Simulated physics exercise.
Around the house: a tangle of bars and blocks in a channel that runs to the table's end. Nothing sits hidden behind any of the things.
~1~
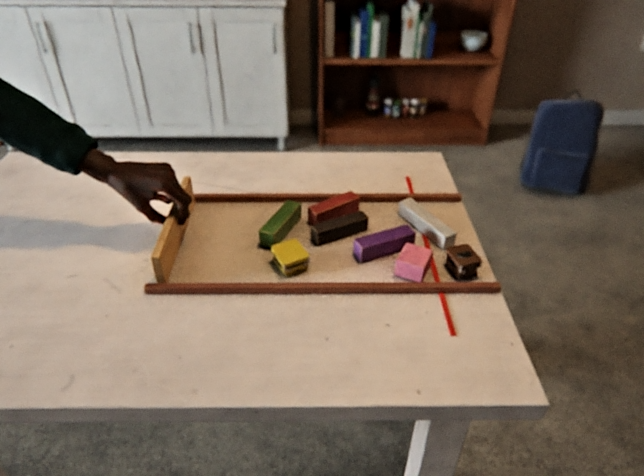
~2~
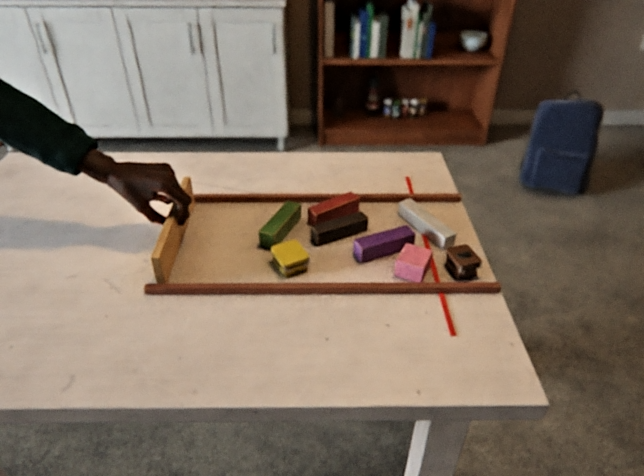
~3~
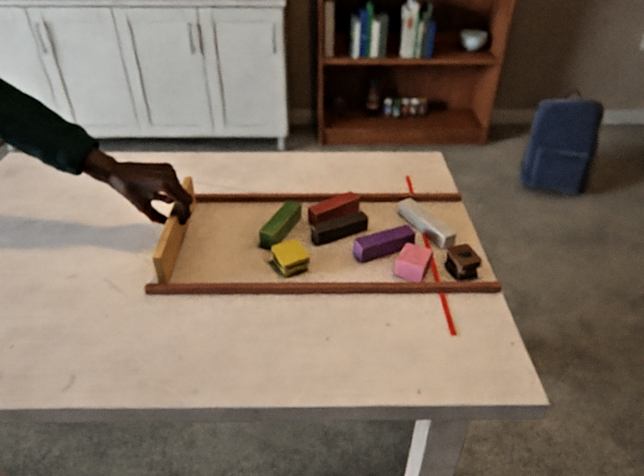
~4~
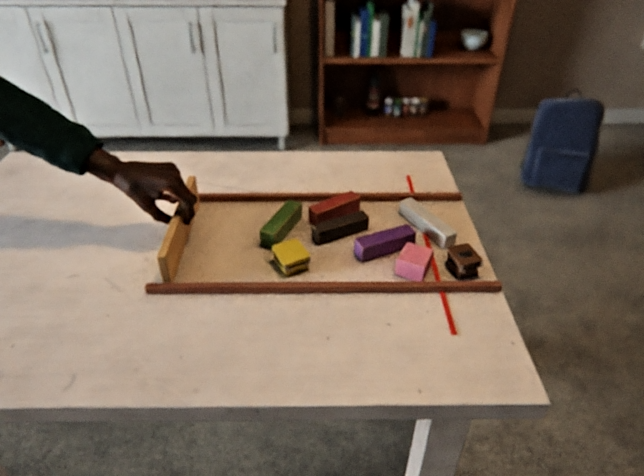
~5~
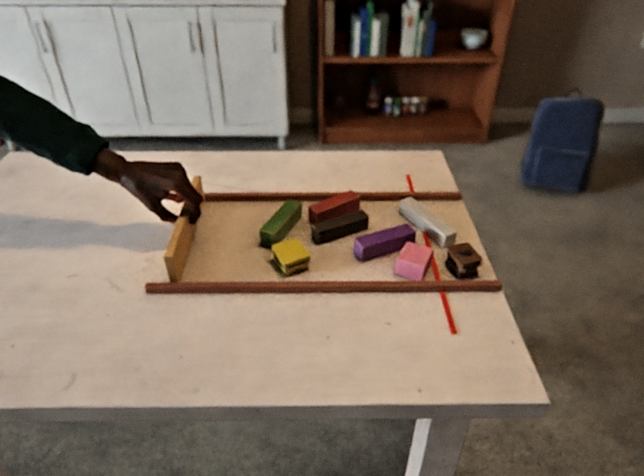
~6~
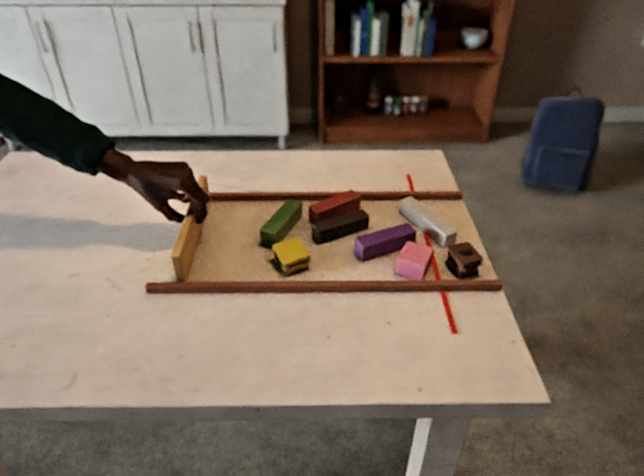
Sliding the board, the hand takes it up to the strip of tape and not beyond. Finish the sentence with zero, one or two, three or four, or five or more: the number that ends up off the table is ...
The number that ends up off the table is one or two.
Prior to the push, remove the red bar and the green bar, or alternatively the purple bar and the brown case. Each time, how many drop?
You'd see 1 fallen, and 1 in the other try.
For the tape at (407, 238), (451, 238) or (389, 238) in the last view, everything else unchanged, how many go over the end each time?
Going through each try, you'd get 0, 5 and 0.
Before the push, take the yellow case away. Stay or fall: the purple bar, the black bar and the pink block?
Final state: Purple bar in place, black bar in place, pink block in place.
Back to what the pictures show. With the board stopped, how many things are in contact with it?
Total: 2.
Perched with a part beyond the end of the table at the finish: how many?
The number overhanging is 3.
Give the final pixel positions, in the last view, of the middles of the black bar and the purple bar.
Going in order, first (466, 225) and next (474, 238).
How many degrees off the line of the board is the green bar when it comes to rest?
I'd say it's about 0° out of line.
A little later, none off yet; brown case at rest near (463, 261); white bar at rest near (427, 221); pink block at rest near (415, 261).
Next, none off yet; brown case at rest near (463, 261); white bar moving near (431, 220); pink block at rest near (415, 261).
When it is over, the number that fall off is one or two; down, white bar and brown case.
